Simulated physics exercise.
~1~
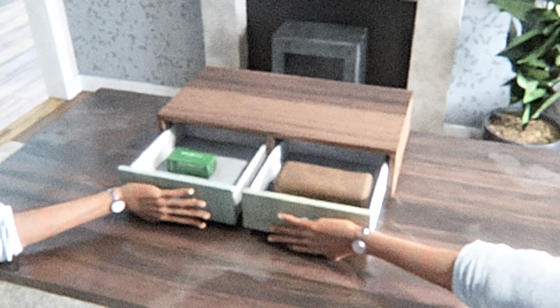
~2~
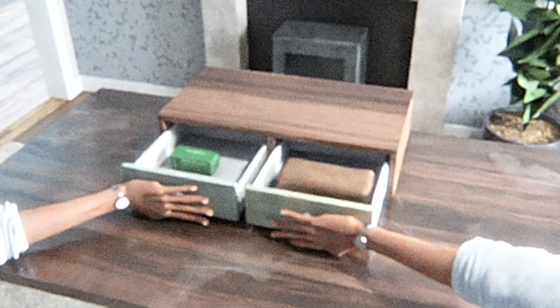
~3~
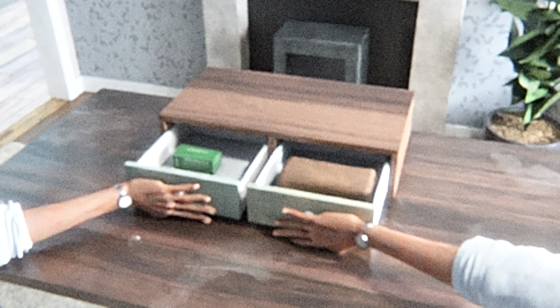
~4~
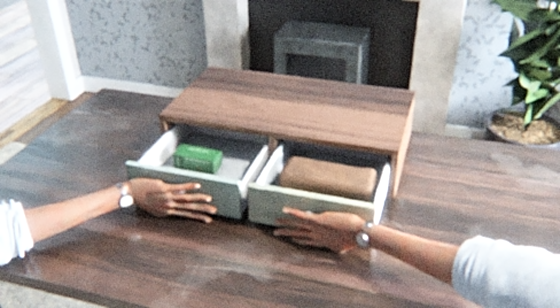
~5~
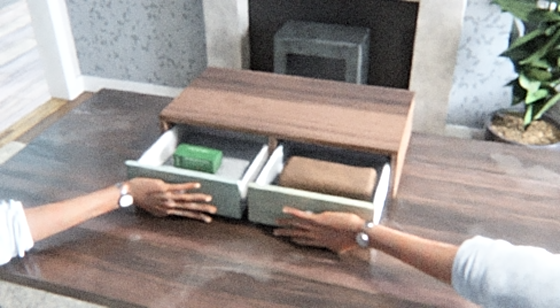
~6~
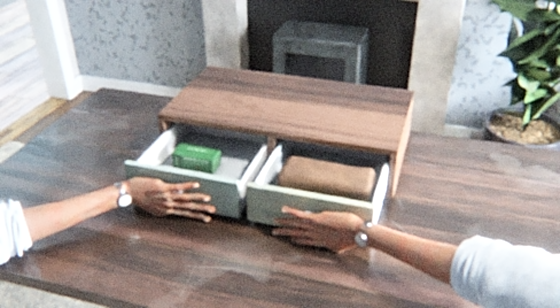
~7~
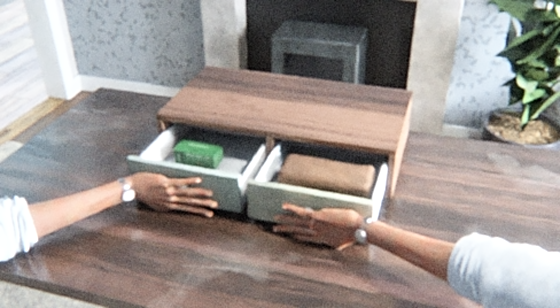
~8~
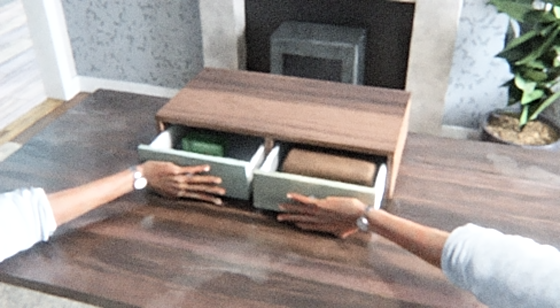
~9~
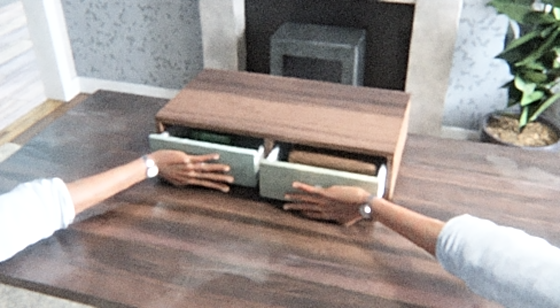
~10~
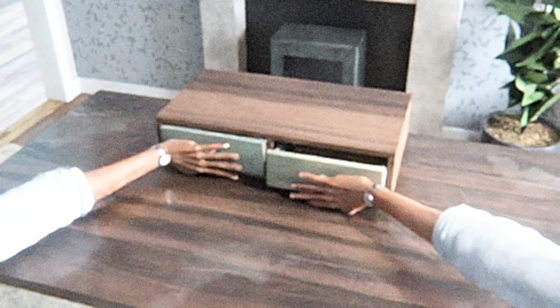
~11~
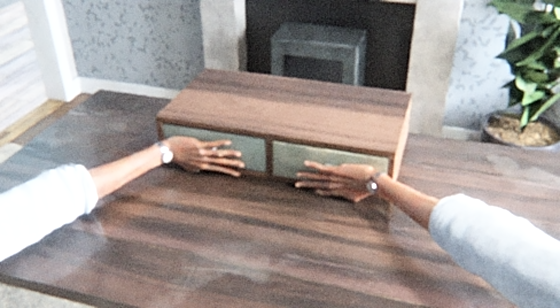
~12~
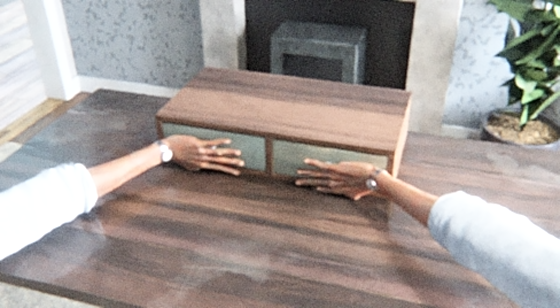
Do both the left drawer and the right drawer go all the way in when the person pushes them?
Yes, both drawers slide all the way in. The left and the right one each end up fully closed, with the packet and the loaf out of sight.
